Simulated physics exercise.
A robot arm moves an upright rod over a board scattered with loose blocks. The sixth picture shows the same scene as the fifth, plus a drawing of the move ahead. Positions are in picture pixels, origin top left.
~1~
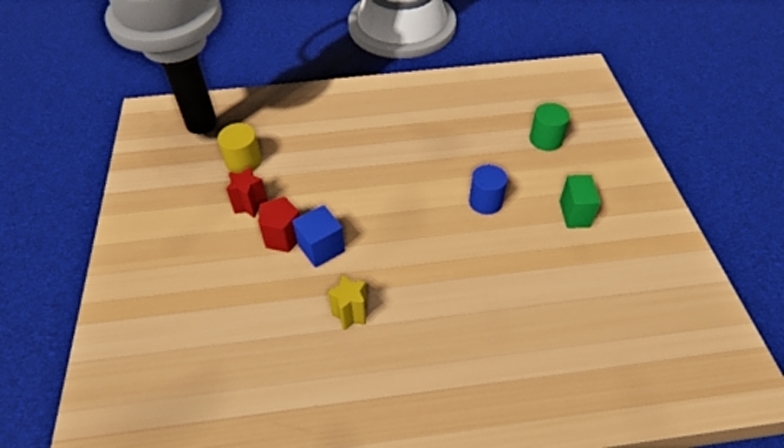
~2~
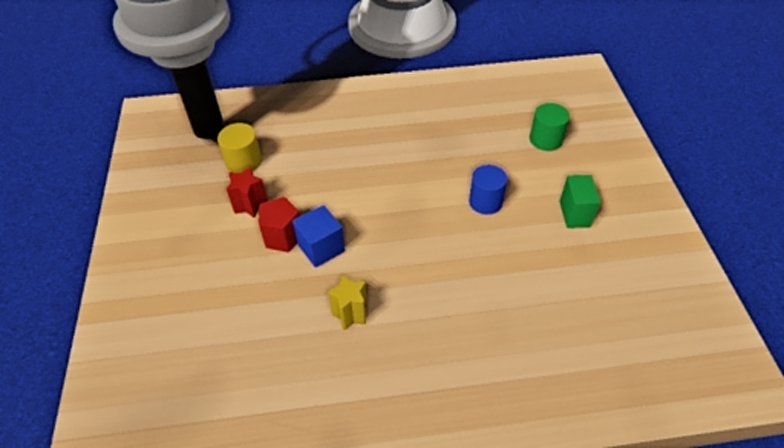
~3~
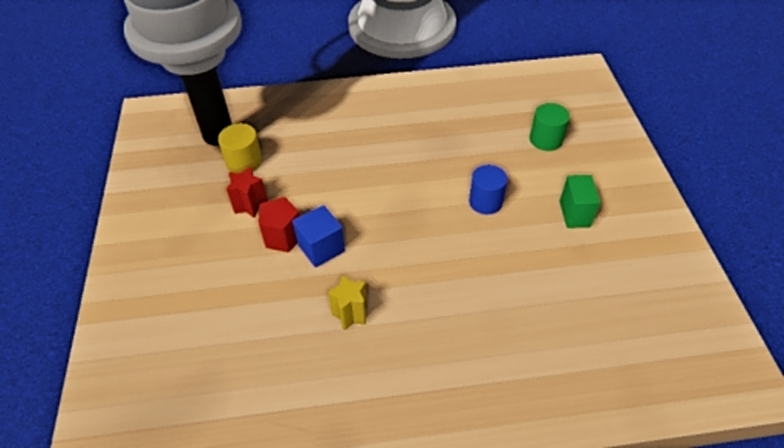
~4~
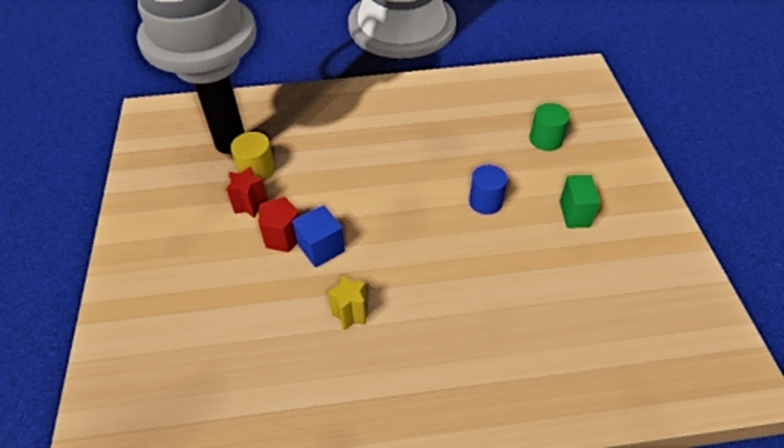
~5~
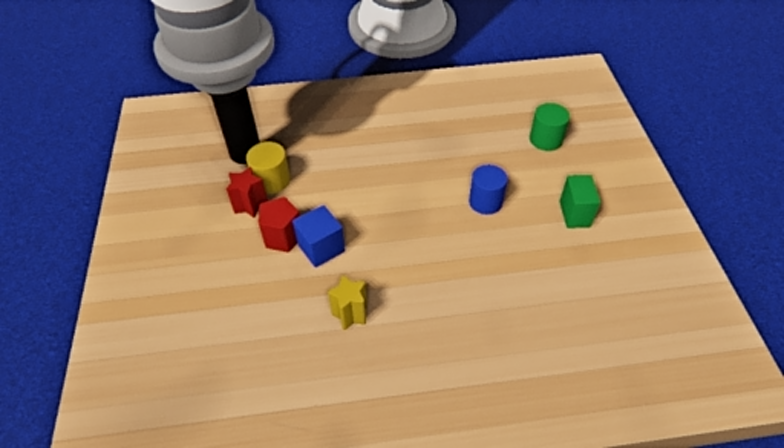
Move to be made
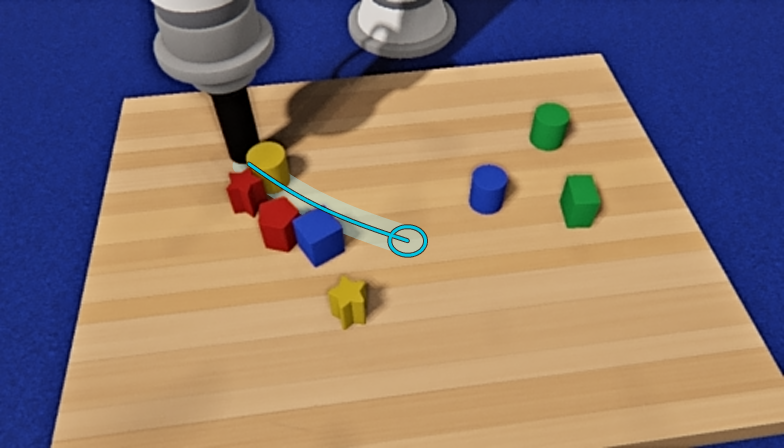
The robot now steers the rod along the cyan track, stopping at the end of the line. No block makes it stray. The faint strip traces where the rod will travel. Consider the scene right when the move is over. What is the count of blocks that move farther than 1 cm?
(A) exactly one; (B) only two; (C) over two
I'll go with B - only two.
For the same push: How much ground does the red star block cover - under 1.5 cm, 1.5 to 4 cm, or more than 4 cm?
It will move less than 1.5 cm.
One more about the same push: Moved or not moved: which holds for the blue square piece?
It shifts.
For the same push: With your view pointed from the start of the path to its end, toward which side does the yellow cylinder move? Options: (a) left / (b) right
The correct letter is b.
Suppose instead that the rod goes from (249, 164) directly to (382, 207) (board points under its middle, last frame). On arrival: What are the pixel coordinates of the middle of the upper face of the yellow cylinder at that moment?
It ends at (323, 196).
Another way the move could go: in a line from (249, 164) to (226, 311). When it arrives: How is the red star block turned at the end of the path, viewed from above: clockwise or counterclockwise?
From overhead, the rotation is counterclockwise.
The line goes from (249, 164) through (318, 206) to (408, 241).
On the path given first. One third of the way, rod at (291, 182); yellow cylinder at (313, 187).
Two thirds of the way, rod at (346, 209); yellow cylinder at (367, 218); blue square piece at (328, 236), turned 70° clockwise.
At the end, rod at (408, 230); red star block unmoved; yellow cylinder at (403, 248); blue square piece at (328, 236), turned 70° clockwise.
